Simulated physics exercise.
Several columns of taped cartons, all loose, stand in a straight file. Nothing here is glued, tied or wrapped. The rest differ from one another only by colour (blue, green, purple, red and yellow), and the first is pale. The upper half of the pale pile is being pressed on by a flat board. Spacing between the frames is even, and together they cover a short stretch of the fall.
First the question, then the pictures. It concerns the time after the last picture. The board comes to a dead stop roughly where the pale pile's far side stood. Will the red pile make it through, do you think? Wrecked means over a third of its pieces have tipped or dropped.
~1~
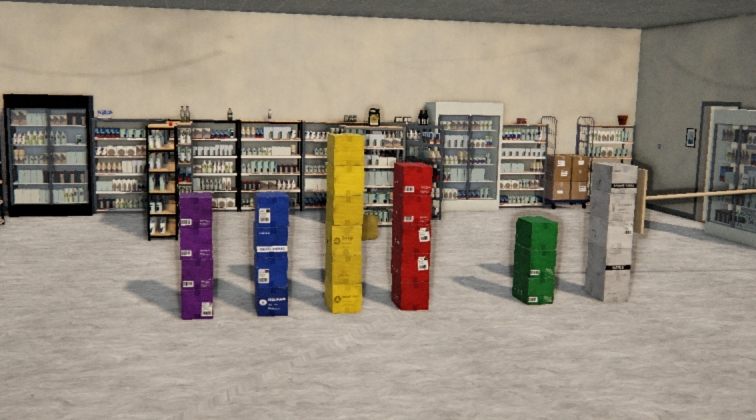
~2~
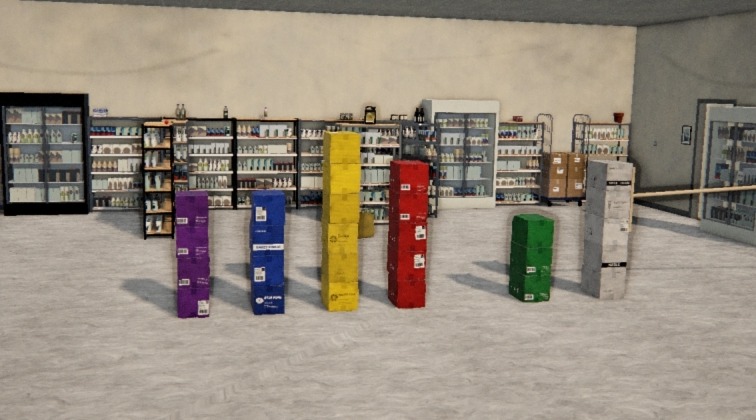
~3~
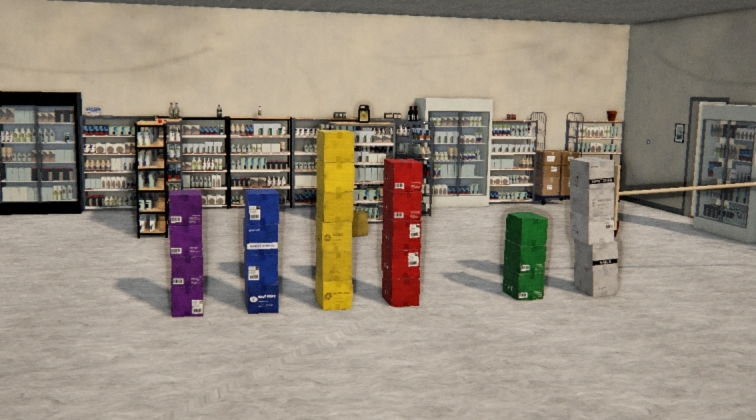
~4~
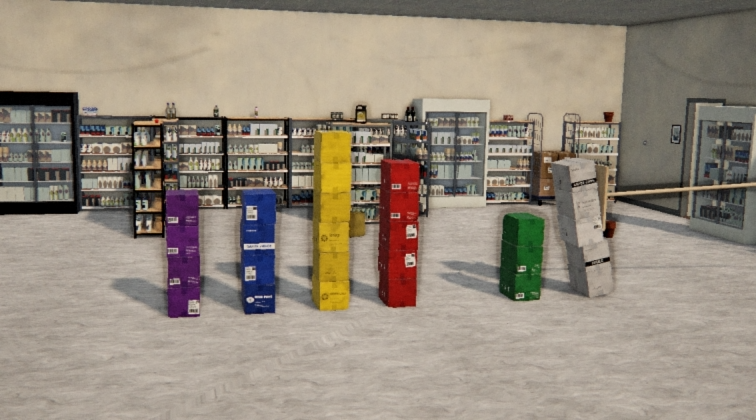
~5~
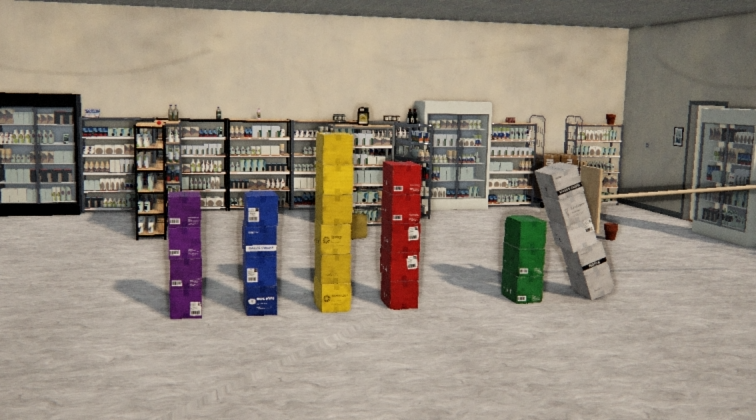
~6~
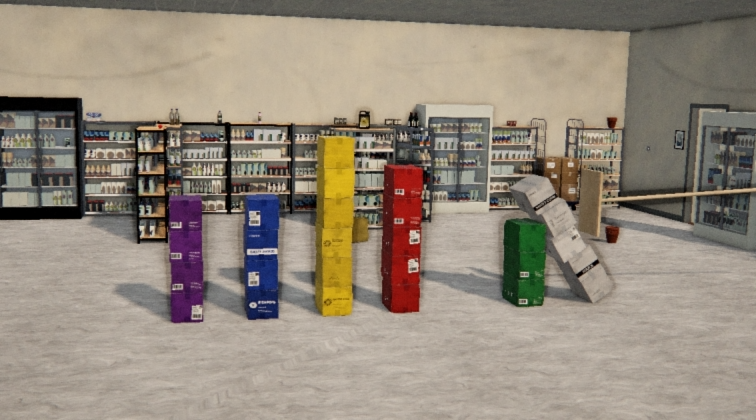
I reckon it stays standing.
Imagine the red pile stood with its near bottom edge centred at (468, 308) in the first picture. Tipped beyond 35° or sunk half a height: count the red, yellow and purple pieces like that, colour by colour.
By colour, I'd count red 4, yellow 5 and purple 3.
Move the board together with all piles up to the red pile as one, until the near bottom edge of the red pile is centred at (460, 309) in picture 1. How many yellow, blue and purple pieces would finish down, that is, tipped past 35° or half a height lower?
At the finish the down count reads yellow 0, then blue 0, then purple 0.
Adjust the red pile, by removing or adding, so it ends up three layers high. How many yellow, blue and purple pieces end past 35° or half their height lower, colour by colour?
I'd count yellow 0, blue 0 and purple 0.
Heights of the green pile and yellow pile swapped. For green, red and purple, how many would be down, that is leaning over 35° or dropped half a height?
By colour, the number down is green 6, red 4 and purple 4.
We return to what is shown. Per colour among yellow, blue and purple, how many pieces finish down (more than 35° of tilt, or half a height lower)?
Tally - yellow: 0; blue: 0; purple: 0.
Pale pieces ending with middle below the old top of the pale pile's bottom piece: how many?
Counting them up gives 3.
Shortly afterwards, 4 of the pale pile down; none of the 5 red cartons down (0 of 22 in all colours); top red carton unmoved; top green carton tilted barely.
Next, 5 of the pale pile down; none of the 5 red cartons down (0 of 22 in all colours); top red carton unmoved; top green carton tilted clearly.
Some moments later, 5 of the pale pile down; none of the 5 red cartons down (3 of 22 in all colours); top red carton unmoved; top green carton tilted steeply, about its own height lower.
In the end, 5 of the pale pile down; none of the 5 red cartons down (3 of 22 in all colours); top red carton unmoved; top green carton on its side. From the last view, middles, top red carton near (403, 181), top green carton near (437, 263).
